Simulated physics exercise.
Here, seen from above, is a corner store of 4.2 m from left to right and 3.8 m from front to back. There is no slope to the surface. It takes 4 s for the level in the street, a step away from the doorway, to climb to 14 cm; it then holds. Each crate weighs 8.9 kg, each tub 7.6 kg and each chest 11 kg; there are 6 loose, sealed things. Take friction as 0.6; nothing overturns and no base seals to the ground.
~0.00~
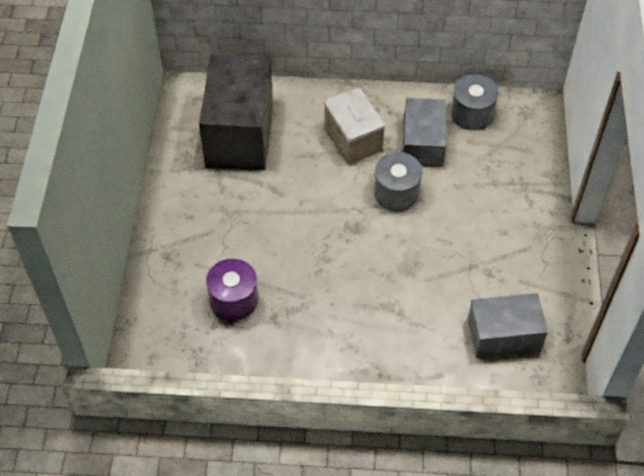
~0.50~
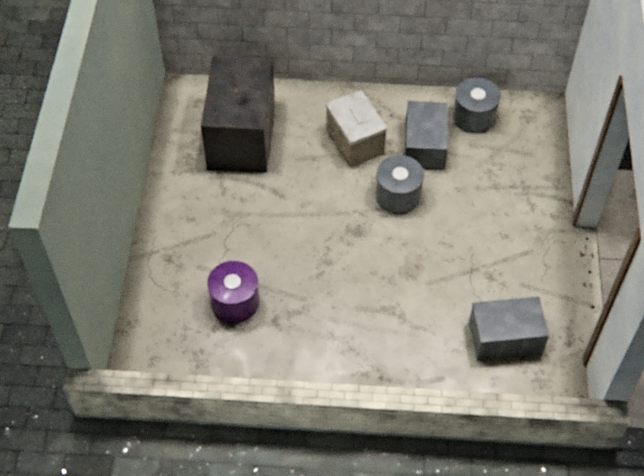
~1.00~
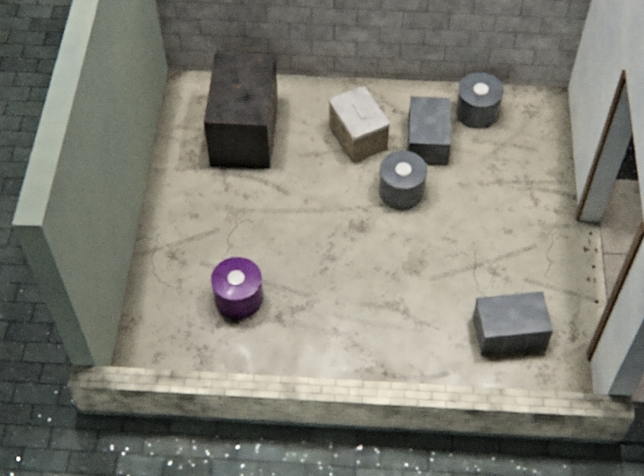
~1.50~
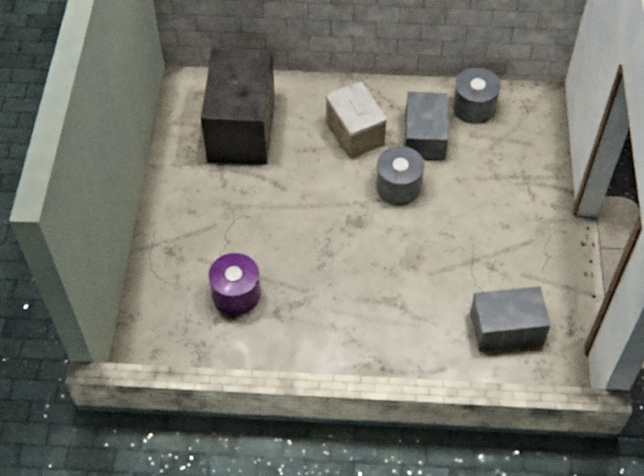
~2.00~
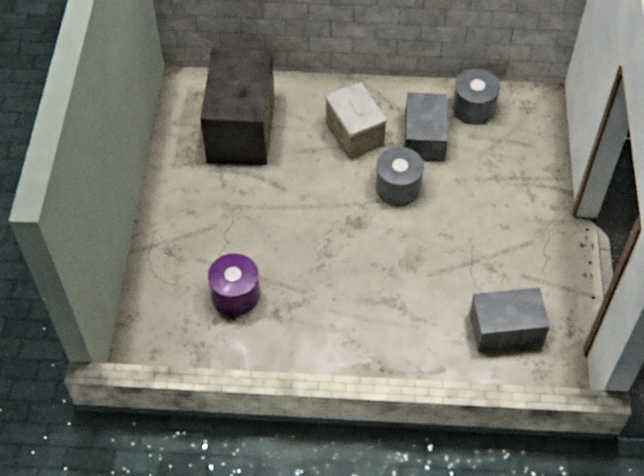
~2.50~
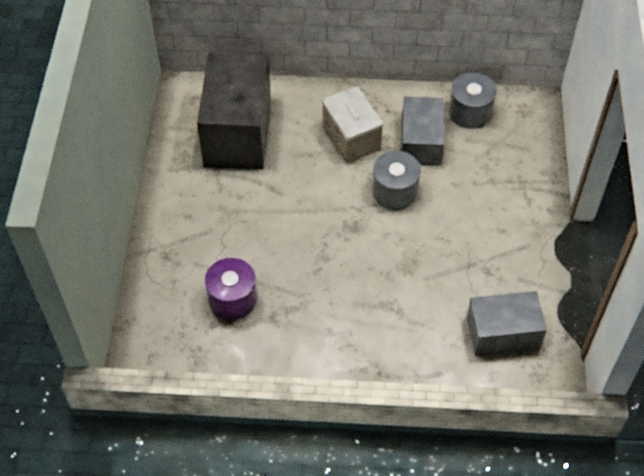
Dark water spreads over the paving outside a walled corner room, then a small patch edges in through the doorway on the right, while the purple tub, gray tubs and scattered blocks inside stay in place.
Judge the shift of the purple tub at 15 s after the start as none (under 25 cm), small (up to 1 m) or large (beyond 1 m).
It is large.
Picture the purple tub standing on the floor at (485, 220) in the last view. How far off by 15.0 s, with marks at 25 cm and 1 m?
Well, it gets a small push.
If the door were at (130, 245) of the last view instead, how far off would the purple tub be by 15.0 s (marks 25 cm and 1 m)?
Outcome: The purple tub moves far off.
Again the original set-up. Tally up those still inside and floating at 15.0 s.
6 at that moment.
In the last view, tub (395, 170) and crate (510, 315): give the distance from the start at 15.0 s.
In that order: 140 cm, 250 cm.
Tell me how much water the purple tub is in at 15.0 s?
Roughly 9 cm deep.
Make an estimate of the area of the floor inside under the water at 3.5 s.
1.0 m2.
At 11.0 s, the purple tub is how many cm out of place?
About 100 cm by then.
After 3.5 s the purple tub is near (230, 279), 0.0 m from its start, aground; 0 afloat.
After 6.8 s the purple tub is near (228, 279), 0.0 m from its start, aground; 0 afloat.
After 11.0 s the purple tub is near (157, 211), 1.0 m from its start, afloat; 3 afloat.
After 15.0 s the purple tub is near (173, 149), 1.6 m from its start, afloat; 6 afloat.
